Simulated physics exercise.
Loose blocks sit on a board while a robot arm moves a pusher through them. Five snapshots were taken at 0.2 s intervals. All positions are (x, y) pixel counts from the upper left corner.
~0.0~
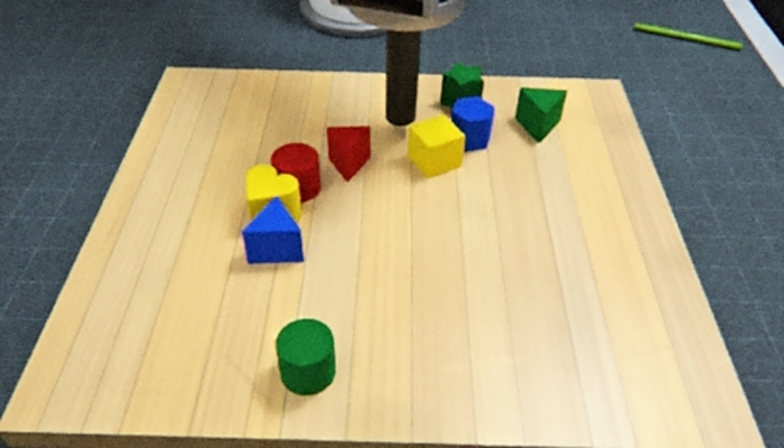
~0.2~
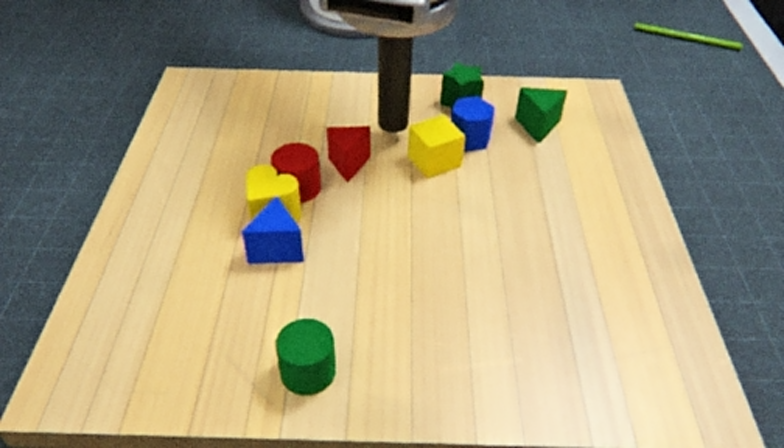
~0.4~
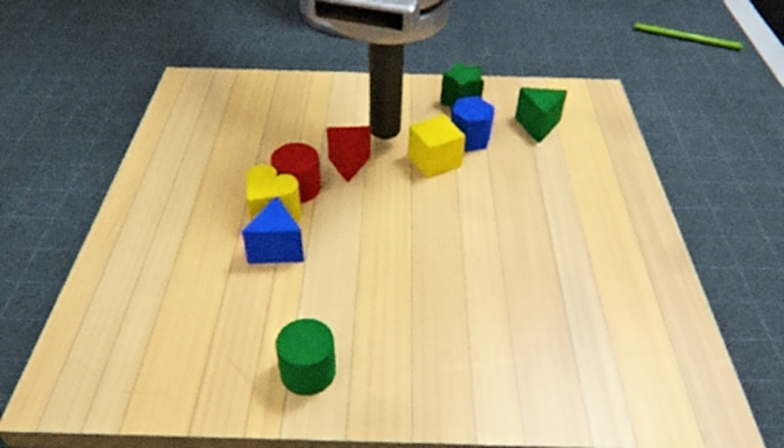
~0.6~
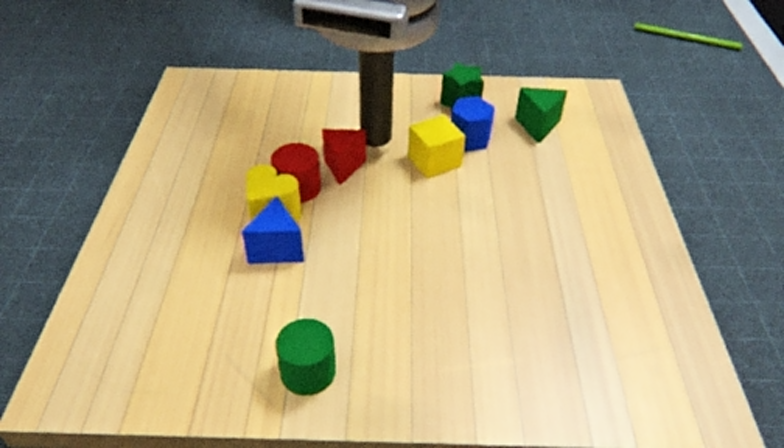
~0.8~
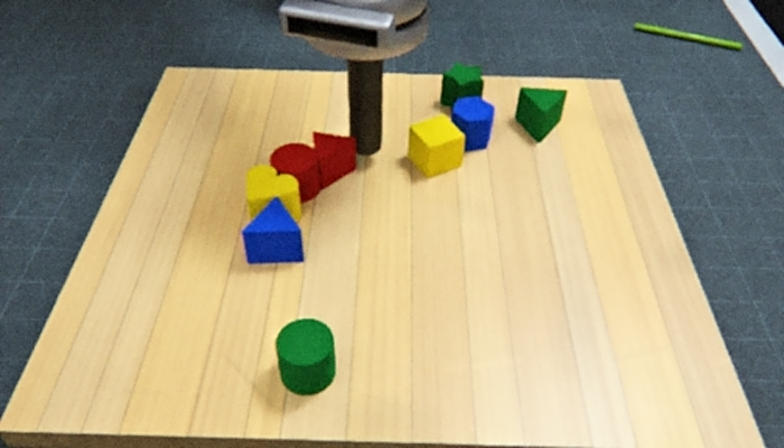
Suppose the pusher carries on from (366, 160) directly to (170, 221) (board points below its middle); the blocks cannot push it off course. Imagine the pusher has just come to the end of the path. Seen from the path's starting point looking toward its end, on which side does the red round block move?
Out to the right.
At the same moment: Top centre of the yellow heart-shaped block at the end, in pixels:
If I read the scene right, the answer is (233, 205).
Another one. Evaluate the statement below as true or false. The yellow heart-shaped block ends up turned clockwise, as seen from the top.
That is false.
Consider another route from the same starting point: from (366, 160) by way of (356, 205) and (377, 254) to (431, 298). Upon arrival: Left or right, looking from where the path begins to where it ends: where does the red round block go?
Right side.
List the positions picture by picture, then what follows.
Tip of the pusher at (401, 119), middles of tops, yellow heart-shaped block at (268, 182), red round block at (295, 156), red three-sided block at (348, 134), yellow square block at (437, 130), in the first frame.
Pusher at (393, 125), nothing pushed, in the second frame.
Pusher at (385, 132), nothing pushed, in the third frame.
Pusher at (376, 139), red three-sided block at (342, 137), in the fourth frame.
Pusher at (366, 147), yellow heart-shaped block at (268, 182), red round block at (294, 157), red three-sided block at (329, 142), yellow square block at (437, 130), in the fifth frame.
What follows on the original path. One third of the way, pusher at (302, 166); yellow heart-shaped block at (241, 194), turned 45° anticlockwise; red round block at (233, 165); red three-sided block at (274, 162), turned 20° clockwise.
Two thirds of the way, pusher at (237, 186); yellow heart-shaped block at (233, 204), turned 60° anticlockwise; red round block at (177, 169); red three-sided block at (210, 185), turned 20° clockwise.
At the end, pusher at (167, 207); yellow heart-shaped block at (233, 205), turned 65° anticlockwise; red round block at (133, 171); red three-sided block at (151, 213), turned 25° anticlockwise; yellow square block unmoved.
